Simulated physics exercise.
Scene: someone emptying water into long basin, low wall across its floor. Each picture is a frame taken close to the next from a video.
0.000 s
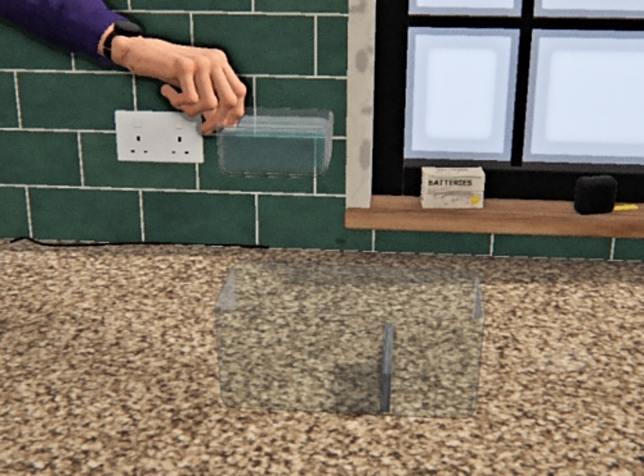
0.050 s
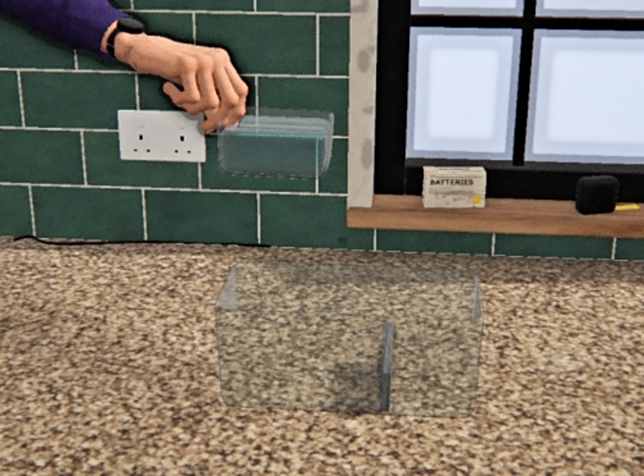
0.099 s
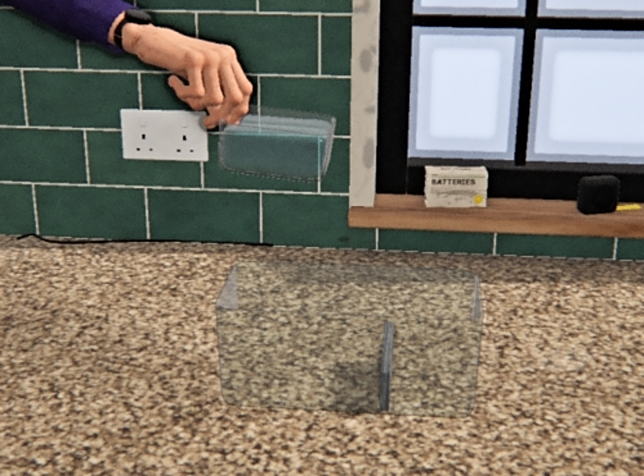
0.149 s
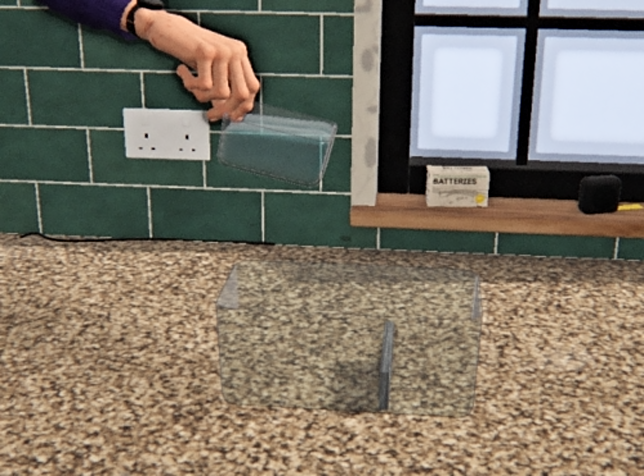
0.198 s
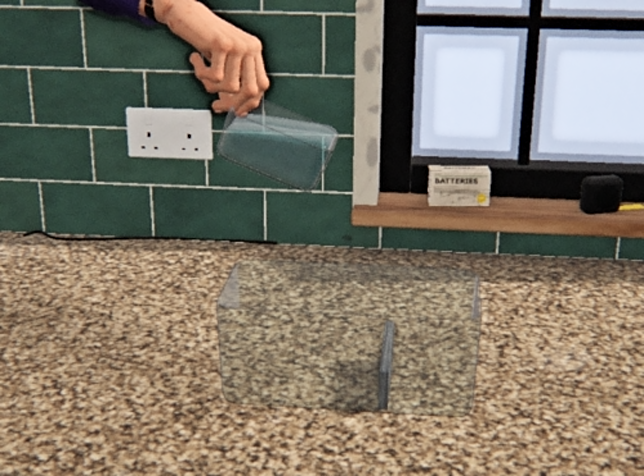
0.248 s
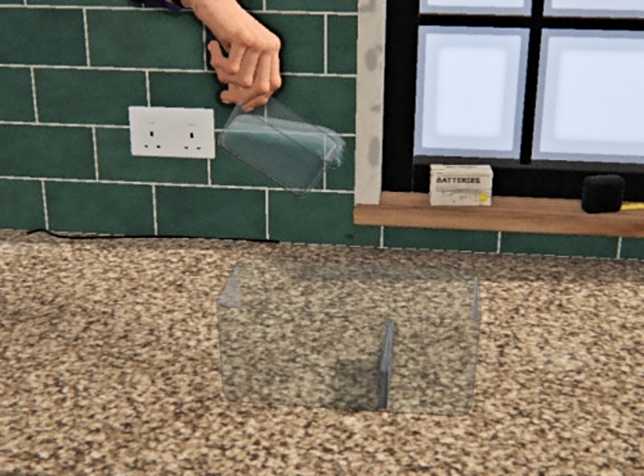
A hand in a purple sleeve held a small clear container of water above a long see-through basin on a speckled counter, then gradually tilted it down to the right until water reached over its edge.
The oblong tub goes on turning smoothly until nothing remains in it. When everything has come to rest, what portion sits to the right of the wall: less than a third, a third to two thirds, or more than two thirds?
A third to two thirds sits there.
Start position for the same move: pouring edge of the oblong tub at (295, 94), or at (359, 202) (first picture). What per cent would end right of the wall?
5 and 65 in a hundred.
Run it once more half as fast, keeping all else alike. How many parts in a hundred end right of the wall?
Around 60 in a hundred.
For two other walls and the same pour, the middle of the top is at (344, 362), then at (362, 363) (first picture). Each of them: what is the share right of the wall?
Around 75 percent in try one and around 70 percent in try two.
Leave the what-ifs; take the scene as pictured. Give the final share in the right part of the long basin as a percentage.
I'd put it near 50 per cent.
A moment on, the oblong tub is tipped on its side and 14 per cent is still to pour, 9 is left of the wall and 24 right of it.
Next, the oblong tub is tipped right over and 3 per cent is still to pour, 38 is left of the wall and 53 right of it.
Then the oblong tub is tipped right over and 0 per cent is still to pour, 48 is left of the wall and 49 right of it.
Later the oblong tub is tipped right over and 0 per cent is still to pour, 49 is left of the wall and 49 right of it.
Finally, 49 per cent lies left of the wall, 49 right of it and 2 outside.
